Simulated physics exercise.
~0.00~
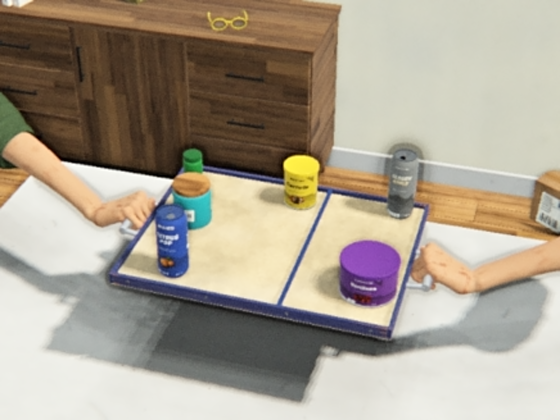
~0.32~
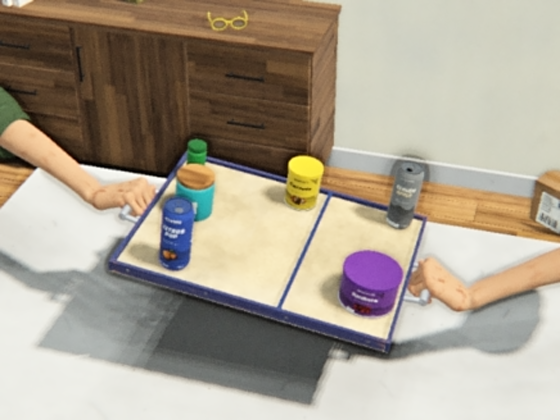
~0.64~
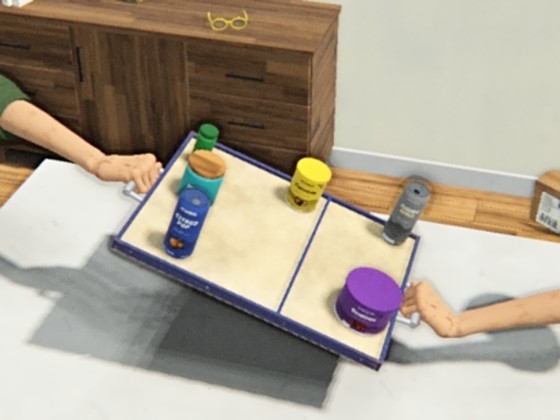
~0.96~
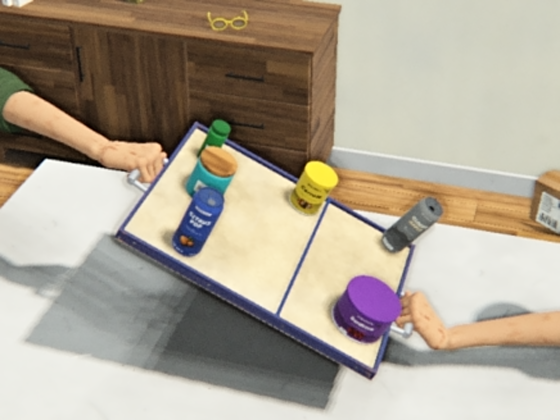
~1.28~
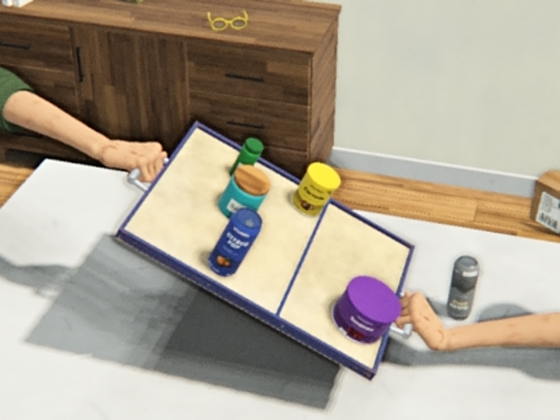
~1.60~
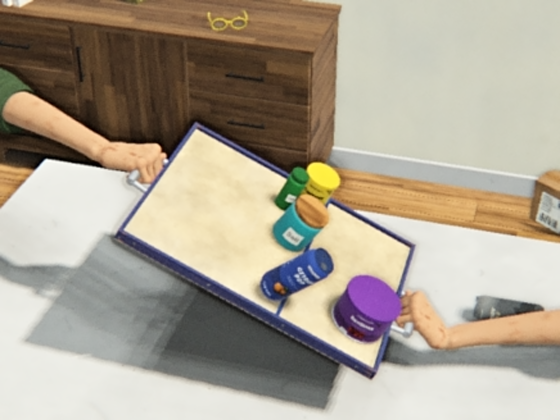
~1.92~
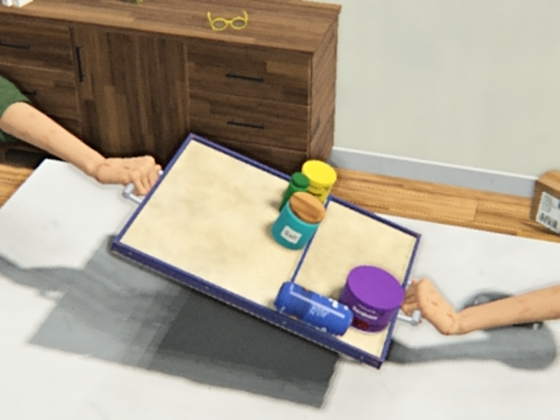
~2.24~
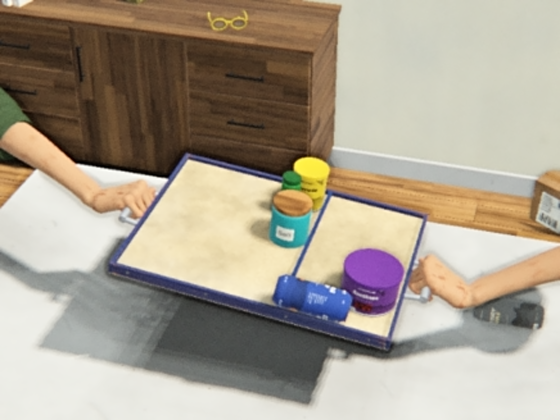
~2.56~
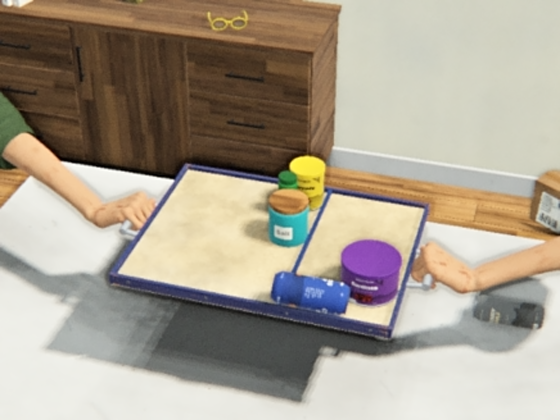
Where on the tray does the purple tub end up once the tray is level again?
It ends up where it began, still upright near the front right corner of the tray.
